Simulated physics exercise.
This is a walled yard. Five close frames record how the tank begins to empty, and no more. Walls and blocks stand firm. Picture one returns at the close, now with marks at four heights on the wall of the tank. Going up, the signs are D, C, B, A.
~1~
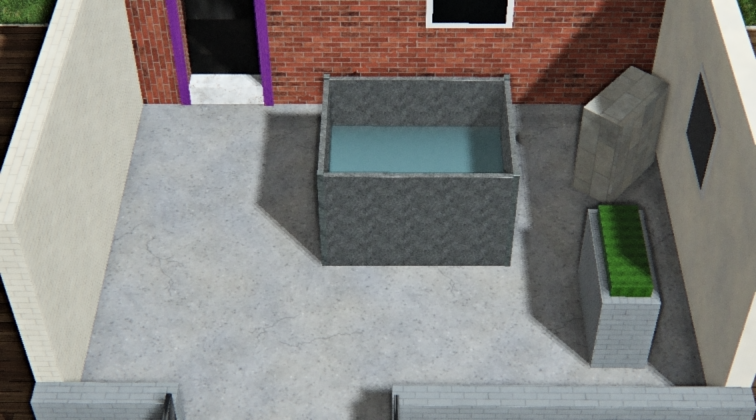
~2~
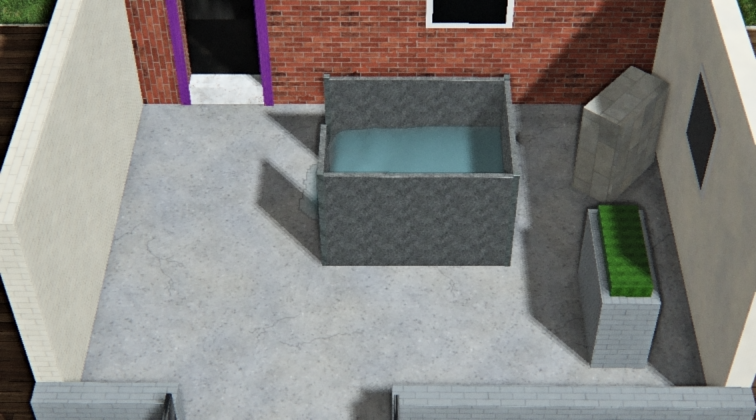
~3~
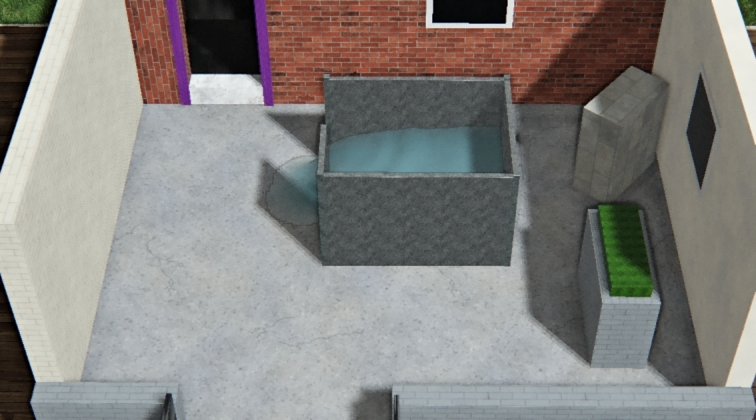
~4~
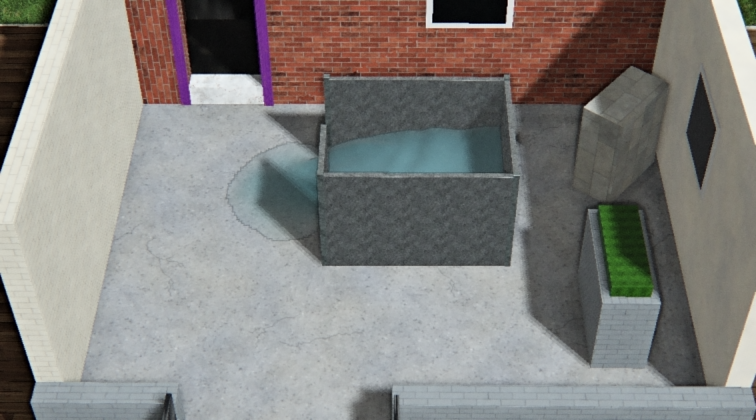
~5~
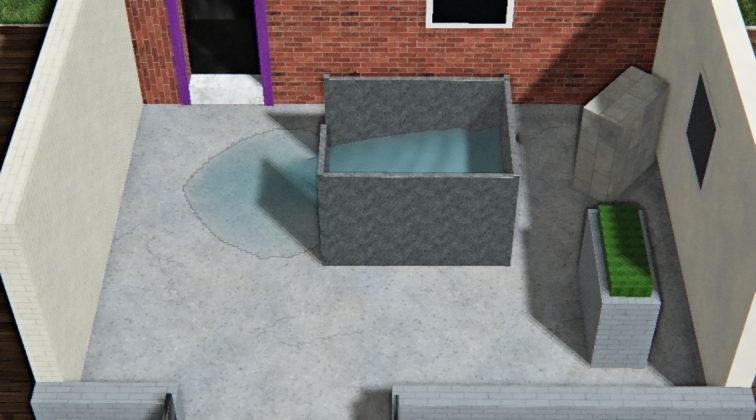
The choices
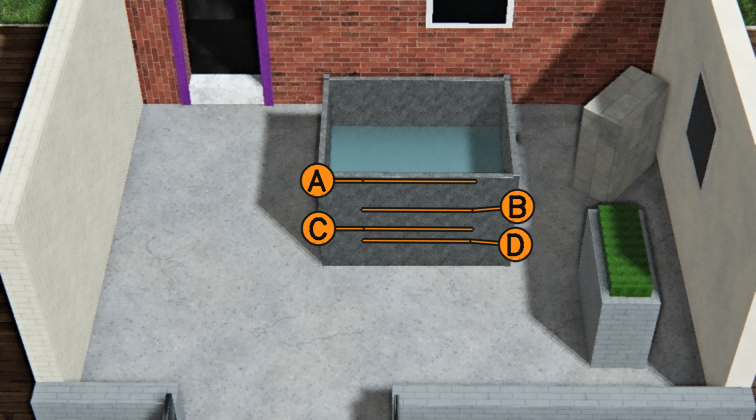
Water resting in a grey stone tank inside a walled yard starts to pour out through the tank's left side, then spreads leftward over the pale ground in a widening, rounded pool below the purple doorway.
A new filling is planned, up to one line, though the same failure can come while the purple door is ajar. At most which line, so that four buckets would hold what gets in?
The limit is B.
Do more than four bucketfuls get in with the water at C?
No, not at all.
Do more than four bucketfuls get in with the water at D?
No, that is safe.
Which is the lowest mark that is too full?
Mark A.
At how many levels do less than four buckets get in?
Three.
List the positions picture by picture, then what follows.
Water in the tank at rest, its middle at (416, 169); foot of the purple doorway at (228, 104); open gate at (285, 380), in the first picture.
Water covers 1 % of the ground, its front hidden from here, in the second picture.
In the third picture, 2 % of the ground under water, visible out to (275, 202).
In the fourth picture, 5 % of the ground under water, visible out to (234, 191).
In the fifth picture, 9 % of the ground under water, visible out to (194, 184).
In orange, A at (418, 181); B at (417, 210); C at (417, 229); D at (417, 240); from the bottom up D, C, B, A.
For mark A, about 8 bucketfuls get in.
For mark B, a bucket or two gets in.
For mark C, nothing gets over.
For mark D, nothing gets over.
